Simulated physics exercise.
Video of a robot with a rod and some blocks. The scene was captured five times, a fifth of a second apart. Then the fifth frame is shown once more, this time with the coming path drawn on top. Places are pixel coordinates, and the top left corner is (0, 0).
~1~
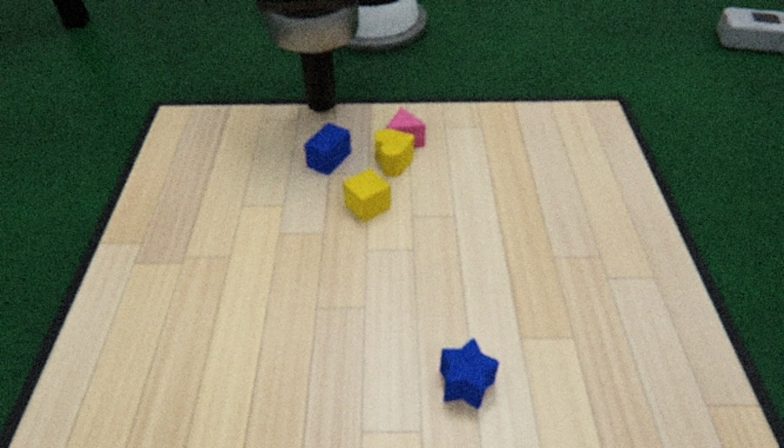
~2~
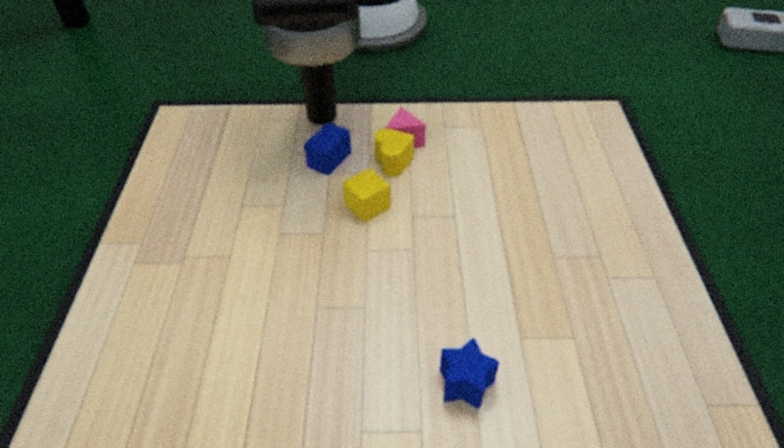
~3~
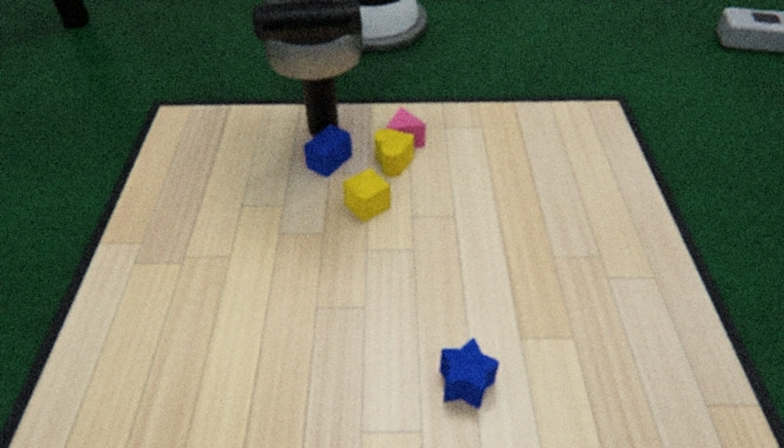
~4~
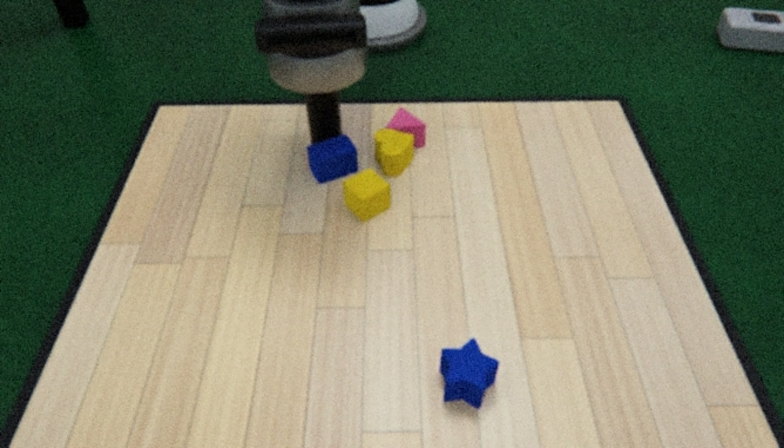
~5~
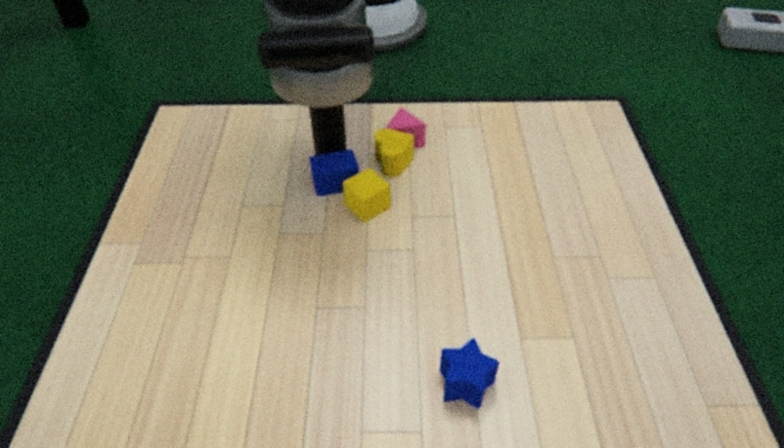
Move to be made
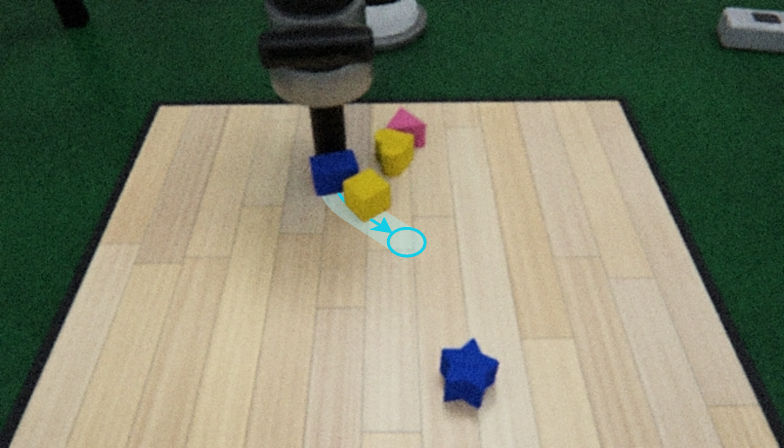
Robot rod moving down to a blue block and nudging it toward the yellow cube, while the other blocks stay still.
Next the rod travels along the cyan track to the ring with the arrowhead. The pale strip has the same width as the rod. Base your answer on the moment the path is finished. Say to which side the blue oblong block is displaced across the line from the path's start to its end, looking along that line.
Answer: Right.
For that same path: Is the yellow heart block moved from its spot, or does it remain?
By the last moment of the path, the yellow heart block has stayed put.
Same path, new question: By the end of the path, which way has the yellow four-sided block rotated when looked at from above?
Anticlockwise.
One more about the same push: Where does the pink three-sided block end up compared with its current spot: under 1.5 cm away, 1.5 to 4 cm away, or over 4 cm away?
It gets moved under 1.5 cm.
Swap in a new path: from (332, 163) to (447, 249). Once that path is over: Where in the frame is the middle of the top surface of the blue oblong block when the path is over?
The middle of its top is at (342, 187).
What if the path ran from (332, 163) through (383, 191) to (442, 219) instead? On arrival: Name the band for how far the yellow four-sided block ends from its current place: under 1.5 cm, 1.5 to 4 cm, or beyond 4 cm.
Band: 1.5 to 4 cm.
Drawn move, from (332, 163) through (339, 193) and (369, 218) to (407, 242).
What follows on the original path. One third of the way, rod at (338, 185); blue oblong block at (348, 194), turned 25° anticlockwise; yellow four-sided block at (386, 202).
Two thirds of the way, rod at (369, 210); blue oblong block at (372, 221); yellow four-sided block at (417, 232), turned 45° anticlockwise.
At the end, rod at (407, 233); blue oblong block at (377, 238), turned 40° clockwise; yellow four-sided block at (436, 246), turned 40° anticlockwise; yellow heart block still; pink three-sided block still.
